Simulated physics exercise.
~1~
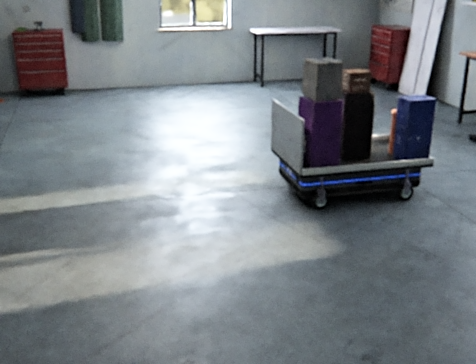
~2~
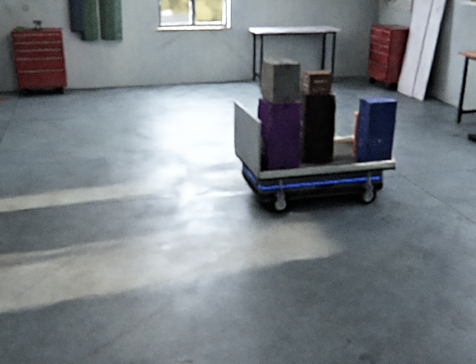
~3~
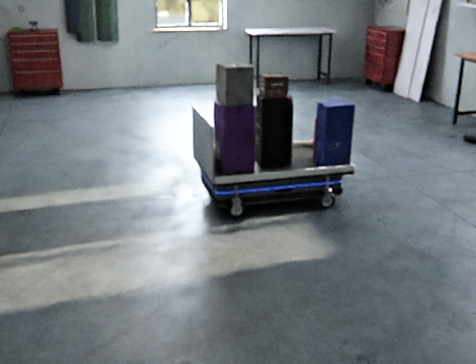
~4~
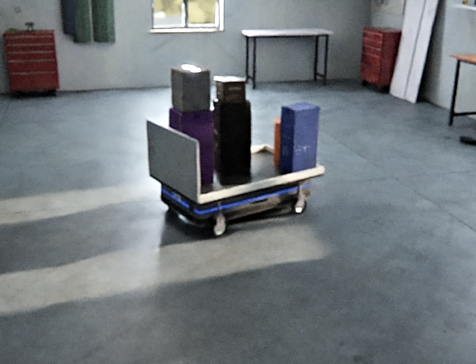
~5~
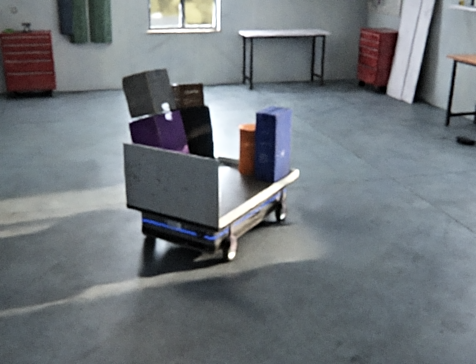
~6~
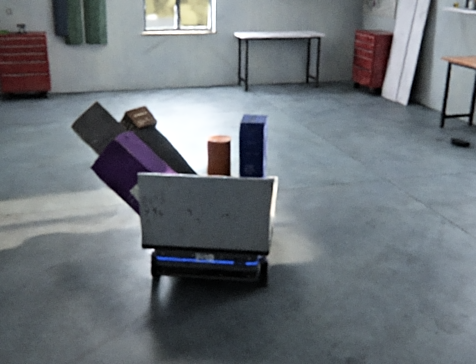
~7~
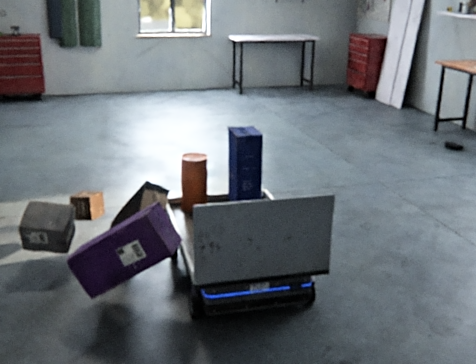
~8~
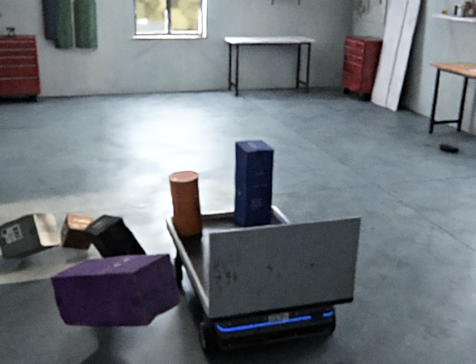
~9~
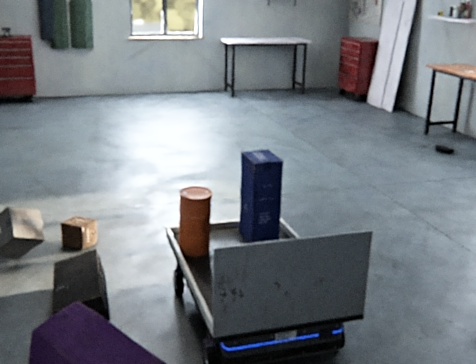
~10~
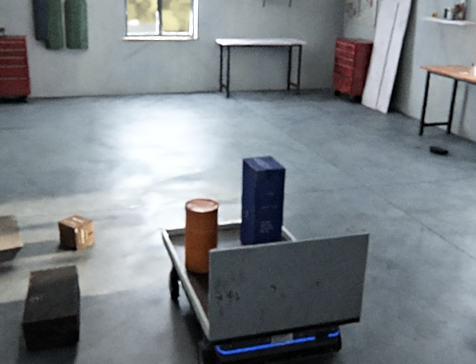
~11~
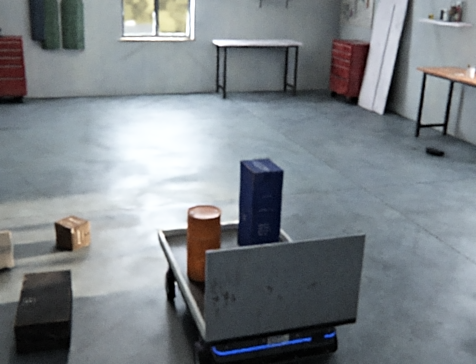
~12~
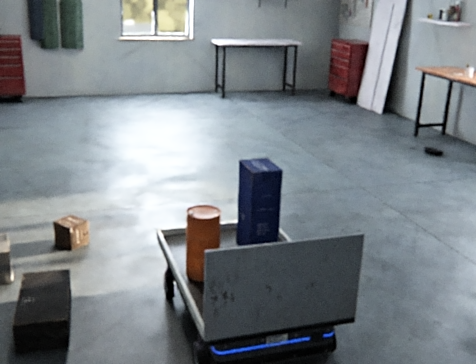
Robot cart swinging through a turn in a workshop, spilling four boxes onto the floor and stopping with canister and blue box upright.
